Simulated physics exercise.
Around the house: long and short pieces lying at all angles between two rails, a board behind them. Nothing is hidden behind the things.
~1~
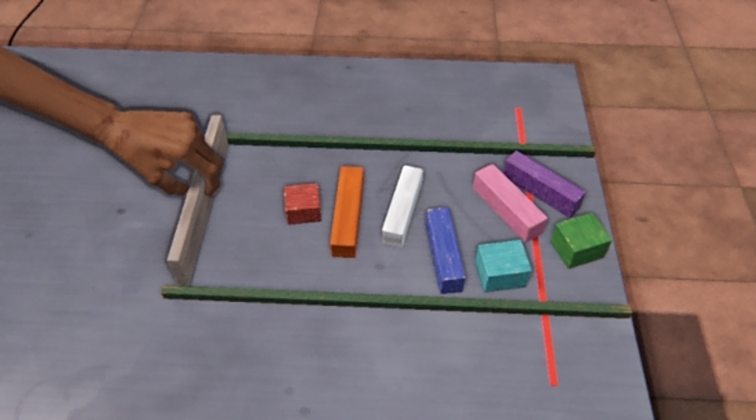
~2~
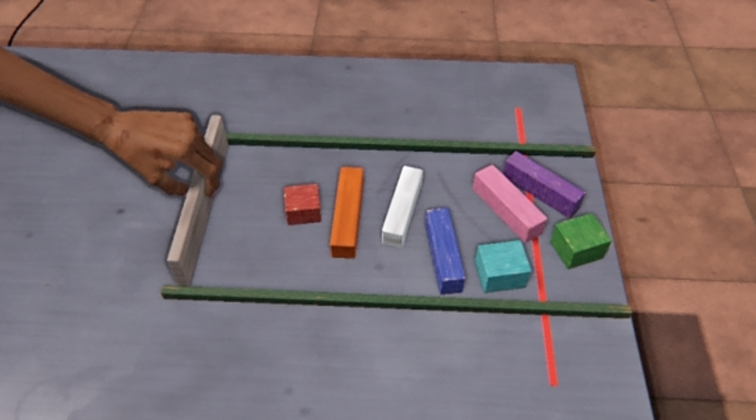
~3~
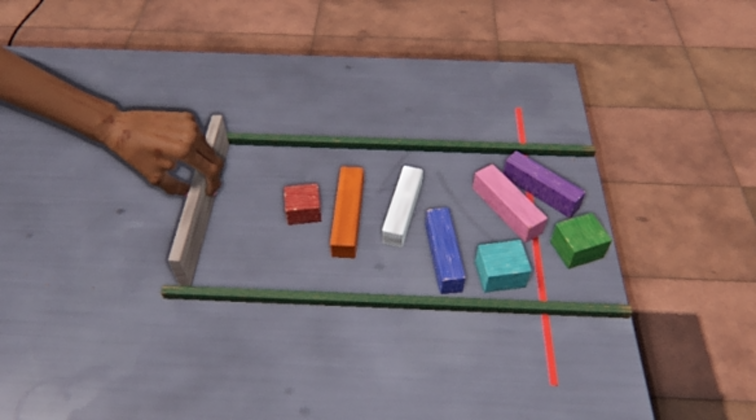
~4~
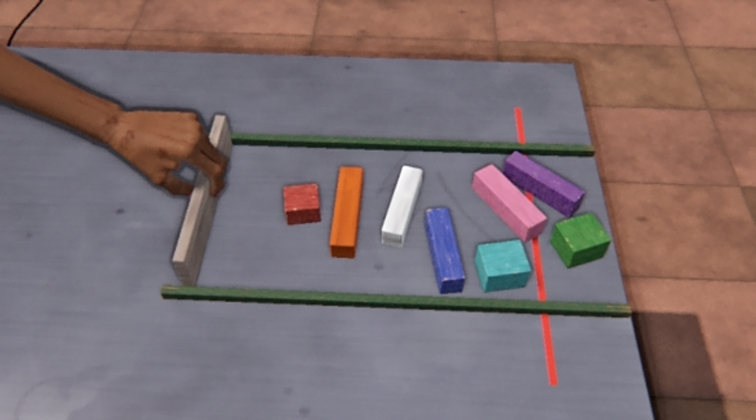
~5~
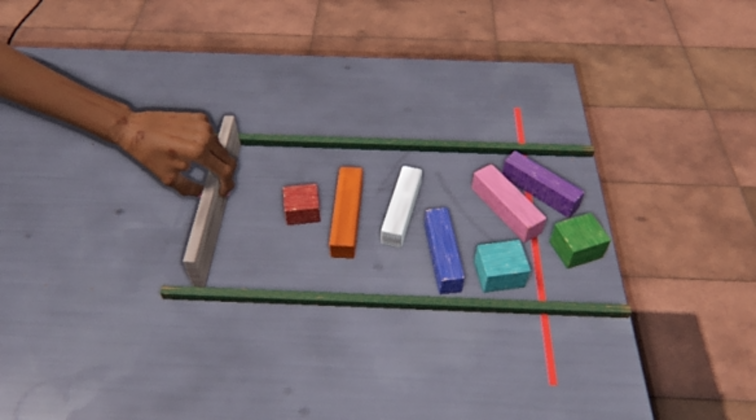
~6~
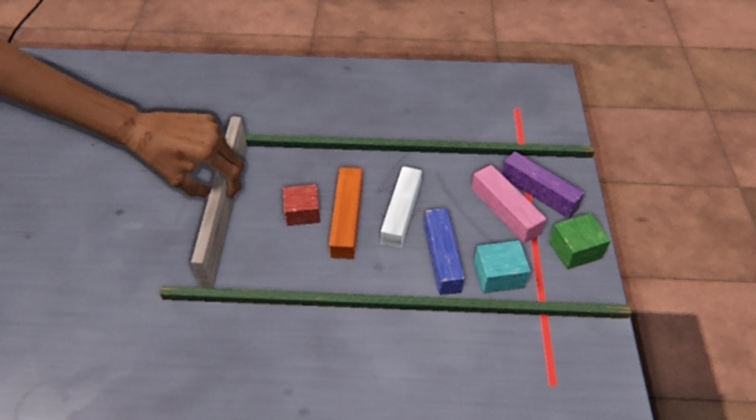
On a grey tabletop above reddish floor tiles, seen from above at a slant, two dark green rails run left to right. Between them lie red, orange, white, blue, turquoise, pink, purple and green blocks, with a red line crossing near the right end. A hand holding a pale board at the left first stays still, then slides it slightly rightward, while the blocks stay put.
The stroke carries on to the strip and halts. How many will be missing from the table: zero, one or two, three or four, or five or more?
Outcome: The number that fall off is three or four.
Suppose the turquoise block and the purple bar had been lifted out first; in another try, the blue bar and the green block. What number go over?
First 2, then 2.
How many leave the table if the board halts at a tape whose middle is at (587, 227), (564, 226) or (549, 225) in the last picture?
It would be 7, 5 and 3.
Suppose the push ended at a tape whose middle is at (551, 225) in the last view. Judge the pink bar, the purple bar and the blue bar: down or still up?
The pink bar falls; the purple bar falls; the blue bar does not fall.
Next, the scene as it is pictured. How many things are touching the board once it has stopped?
In contact: 2.
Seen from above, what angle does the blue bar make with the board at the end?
About 50°.
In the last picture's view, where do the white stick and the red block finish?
Near (589, 183) and (553, 210).
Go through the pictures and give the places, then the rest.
The first frame shows green block (580, 241); purple bar (543, 184); pink bar (509, 202); board (202, 196); tape (533, 224).
The second frame shows purple bar (542, 185); red block (303, 205).
The third frame shows pink bar (509, 203); white stick (403, 206).
The fourth frame shows green block (580, 241); turquoise block (502, 266).
The fifth frame shows purple bar (542, 184); blue bar (444, 250).
The sixth frame shows green block (579, 242); purple bar (541, 185); pink bar (508, 203); board (223, 198); tape (532, 224).
Early on, none off yet; green block at rest near (579, 242); purple bar at rest near (541, 185); pink bar at rest near (508, 203).
A while later, none off yet; green block at rest near (579, 242); purple bar travelled a little near (553, 179); pink bar travelled a little near (532, 201).
Finally, the number that fall off is three or four; lost, pink bar, purple bar and green block.
